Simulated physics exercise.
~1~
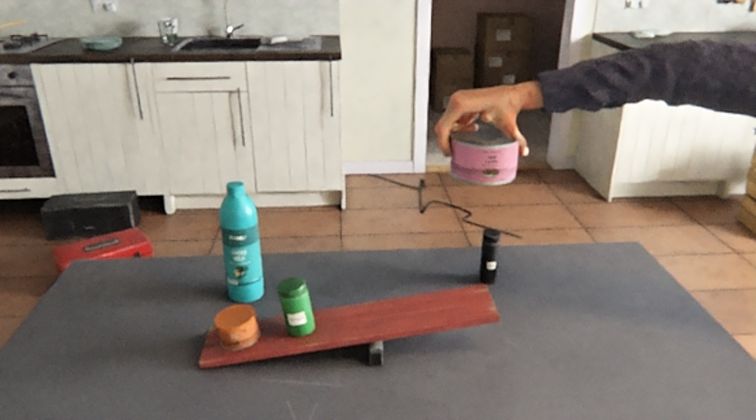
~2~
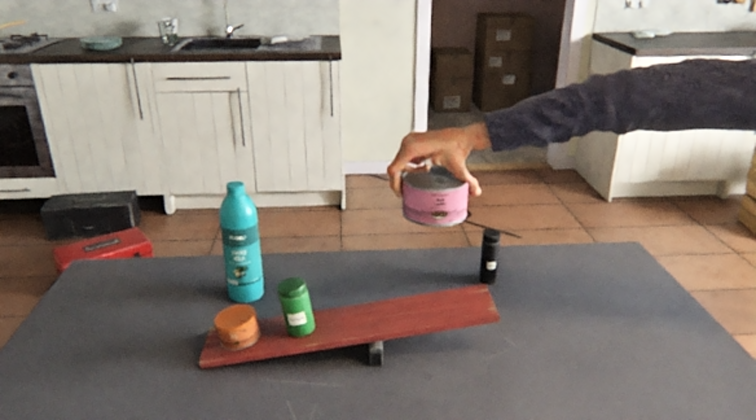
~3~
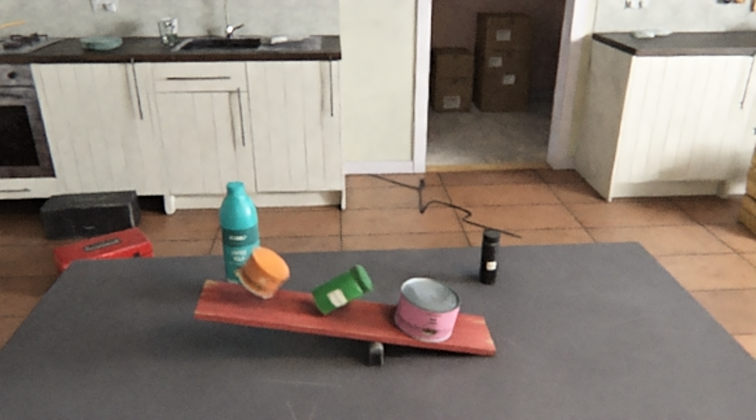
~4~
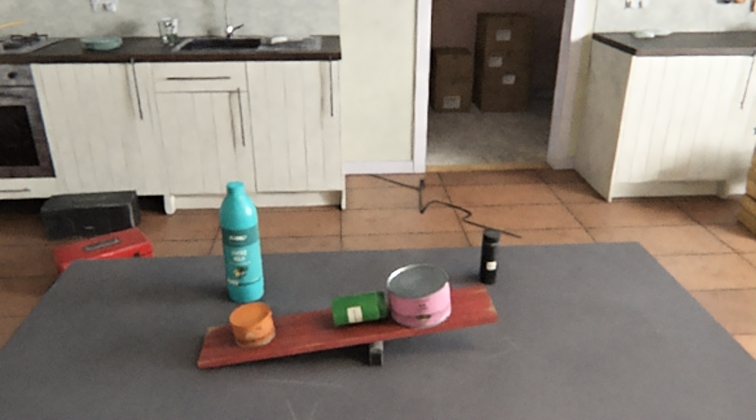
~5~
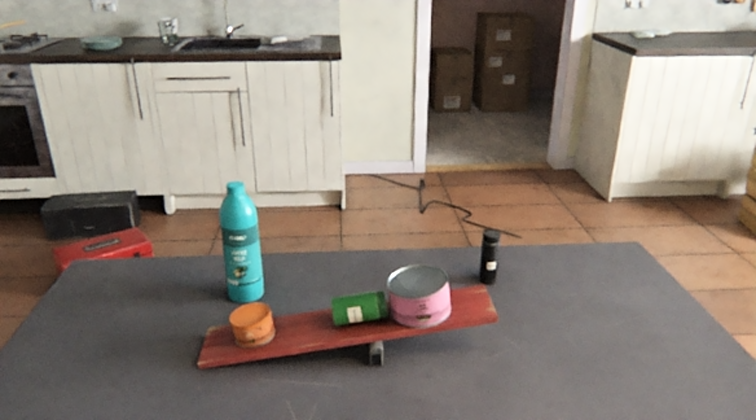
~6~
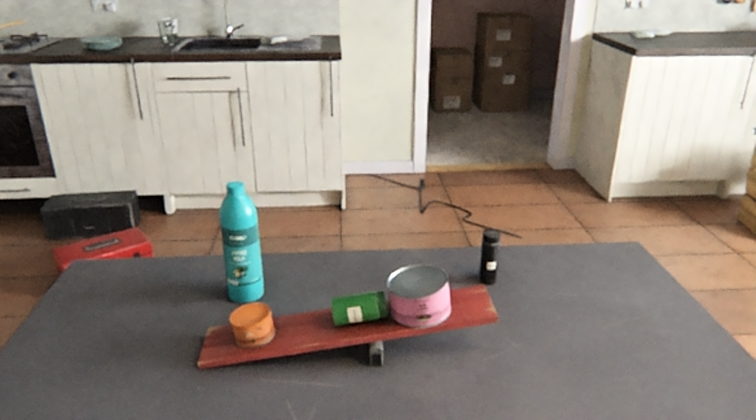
In a kitchen, a hand drops a pink tub onto the raised right end of a red plank, which tips right, jolting an orange tin and green shaker, then tilts back left, ending with the shaker on its side beside the tub and the tin still at the left end.
